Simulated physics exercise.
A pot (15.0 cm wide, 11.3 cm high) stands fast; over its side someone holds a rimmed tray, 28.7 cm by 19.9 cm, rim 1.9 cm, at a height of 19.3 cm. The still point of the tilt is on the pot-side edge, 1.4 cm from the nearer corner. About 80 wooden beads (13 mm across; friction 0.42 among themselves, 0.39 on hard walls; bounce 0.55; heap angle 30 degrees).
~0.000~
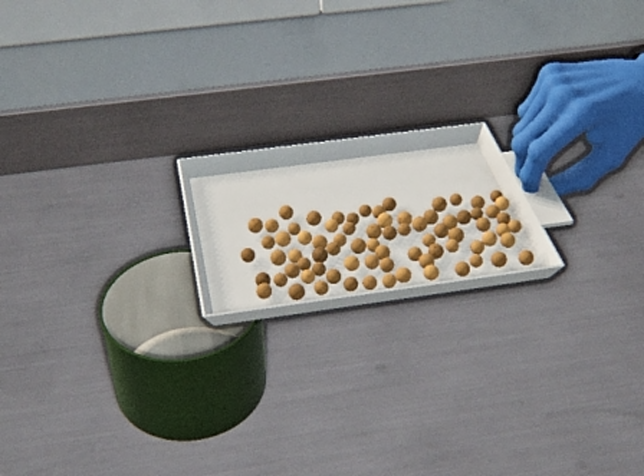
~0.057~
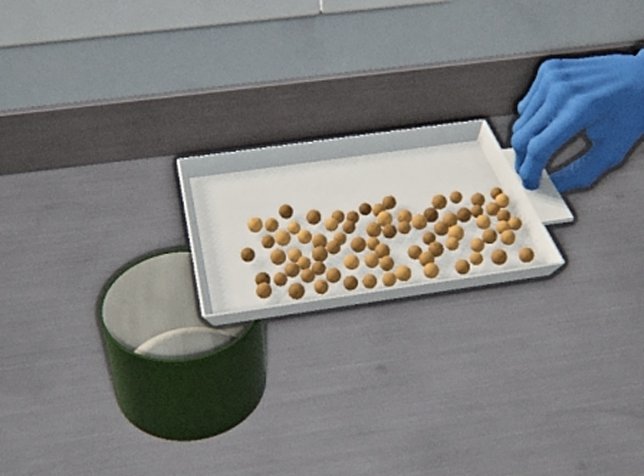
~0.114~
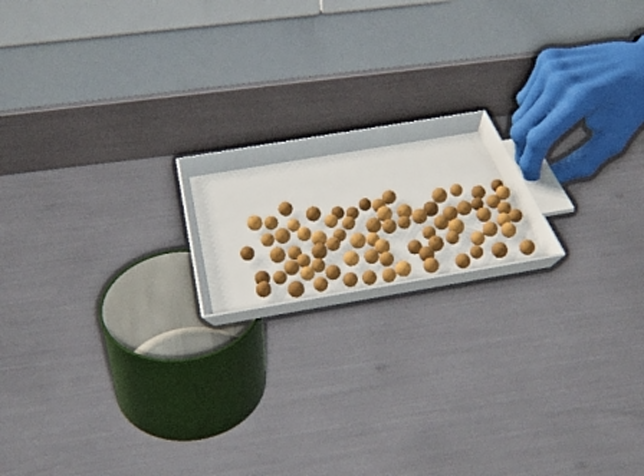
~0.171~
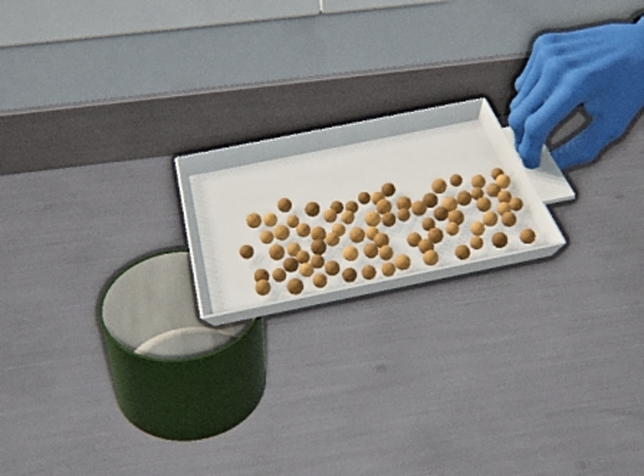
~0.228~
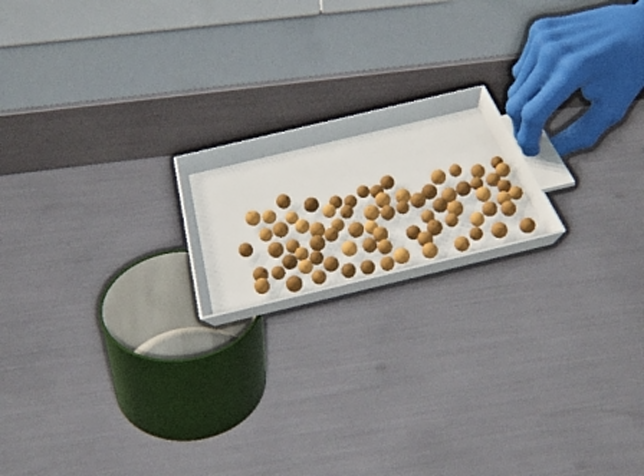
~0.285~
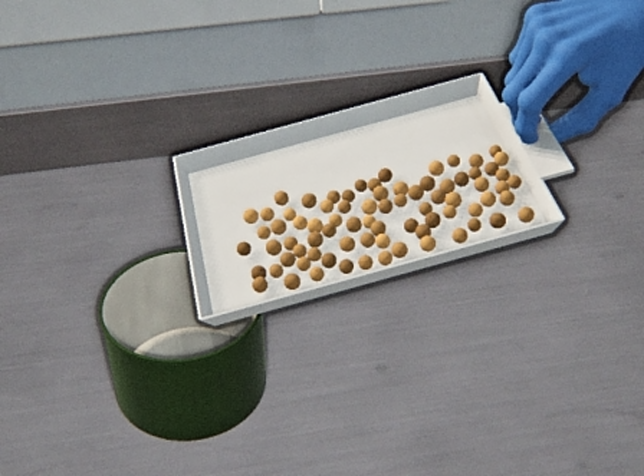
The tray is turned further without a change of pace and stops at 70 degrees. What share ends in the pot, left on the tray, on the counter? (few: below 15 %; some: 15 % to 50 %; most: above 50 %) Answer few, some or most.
In the pot: Some; left on the tray: Few; on the counter: Most.
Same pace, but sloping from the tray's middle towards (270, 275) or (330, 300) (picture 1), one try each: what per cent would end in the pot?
Some 0 and 0 per cent.
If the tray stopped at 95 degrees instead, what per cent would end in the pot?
It would be near 40 per cent.
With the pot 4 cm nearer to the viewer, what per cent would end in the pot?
Then about 60 per cent.
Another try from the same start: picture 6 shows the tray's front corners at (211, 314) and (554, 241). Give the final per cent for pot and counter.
Pot 0, counter 100.
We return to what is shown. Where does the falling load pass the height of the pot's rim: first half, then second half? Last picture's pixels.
First near (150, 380), later near (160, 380).
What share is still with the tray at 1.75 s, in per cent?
Roughly 40 per cent.
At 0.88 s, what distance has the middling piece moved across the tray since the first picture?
About 12 cm.
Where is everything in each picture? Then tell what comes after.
The first frame shows tray tilt 0 degrees, front corners at (213, 308) and (551, 260); middle of the pieces at (373, 245); pot at (181, 302).
The second frame shows tray tilt 1 degrees, front corners at (212, 308) and (552, 257); middle of the pieces at (373, 244).
The third frame shows tray tilt 3 degrees, front corners at (212, 308) and (552, 249); middle of the pieces at (373, 240).
The fourth frame shows tray tilt 5 degrees, front corners at (211, 309) and (552, 238), lowest corner left front; middle of the pieces at (372, 233).
The fifth frame shows tray tilt 8 degrees, front corners at (210, 309) and (552, 226), lowest corner left front; middle of the pieces at (371, 227).
The sixth frame shows tray tilt 11 degrees, front corners at (209, 310) and (551, 215), lowest corner left front; middle of the pieces at (369, 222); pot at (181, 302). Its pace works out near 45 degrees a second.
Then, at 0.88 s, tilt 39 degrees; the tray holds 100 %, the pot 0 %.
After 1.27 s, tilt 57 degrees; the tray holds 95 %, the pot 0 %.
Then, at 1.75 s, tilt 70 degrees; the tray holds 40 %, the pot 15 %.
In the end, at 3.7 s, pot 40 %, tray 5 %, counter 60 %.
